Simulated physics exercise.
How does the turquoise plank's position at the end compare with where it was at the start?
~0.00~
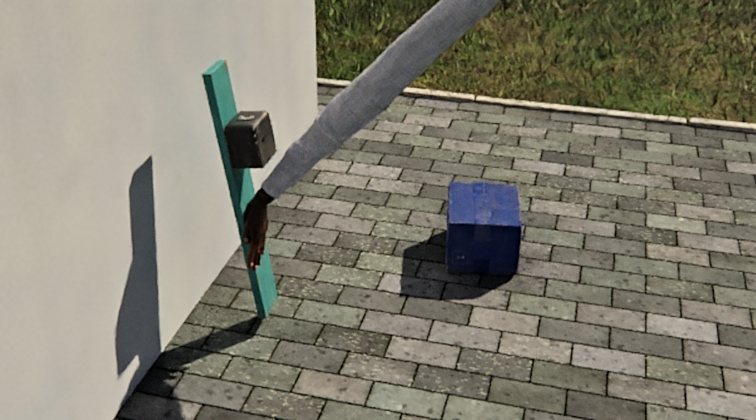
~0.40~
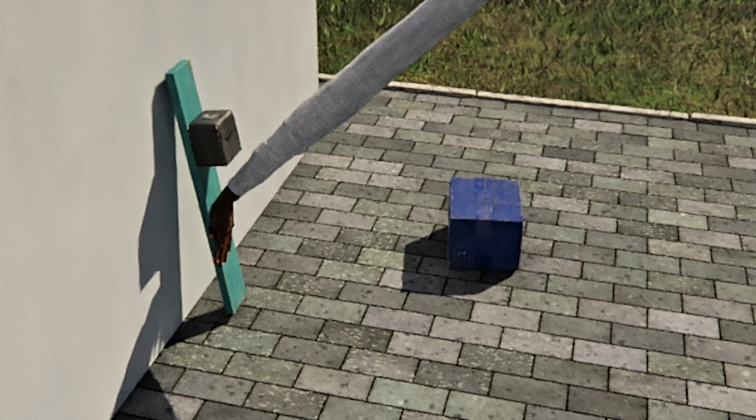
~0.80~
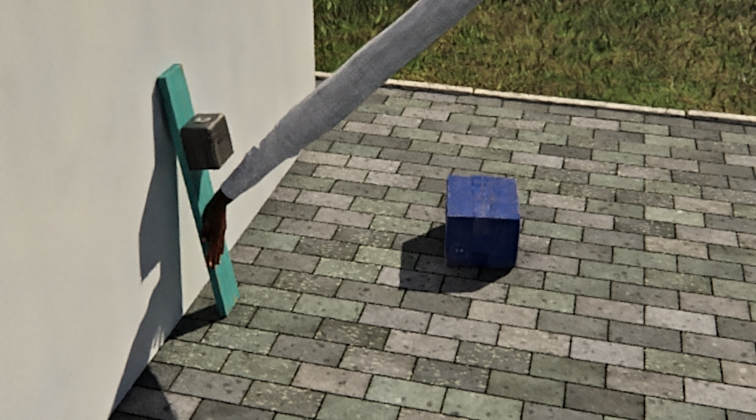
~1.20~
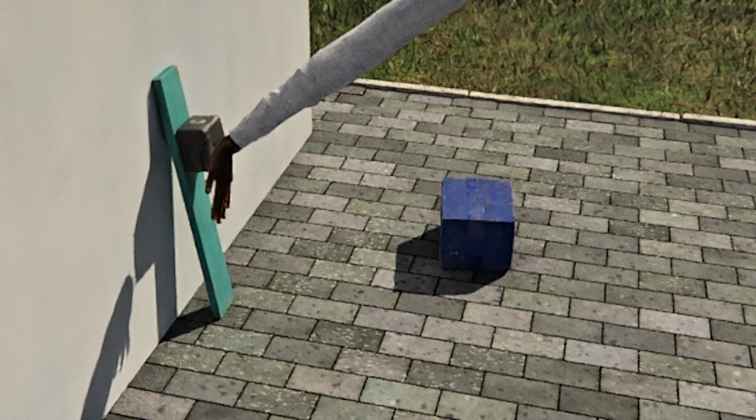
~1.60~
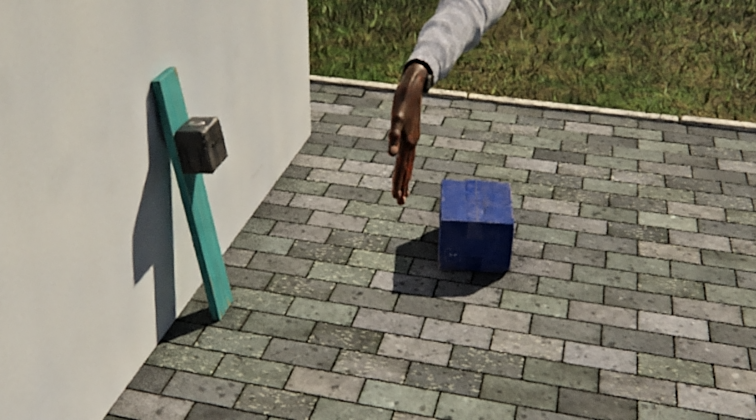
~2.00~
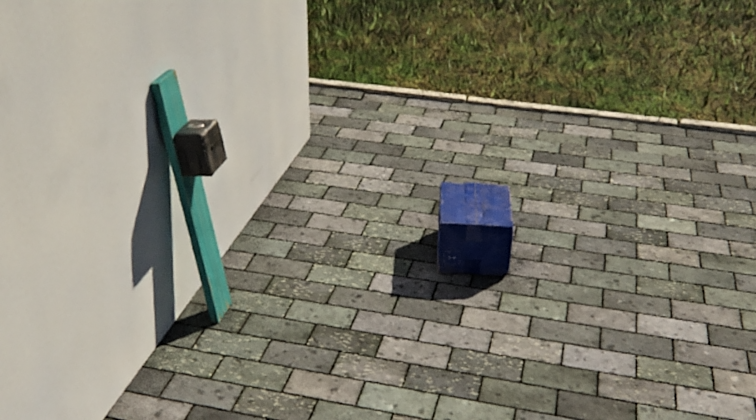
It ends up a little farther left than at the start, leaning against the pale wall with no hand on it.
Paved yard by a pale wall, a hand leaning a turquoise plank leftward, letting go and withdrawing, the plank staying up.
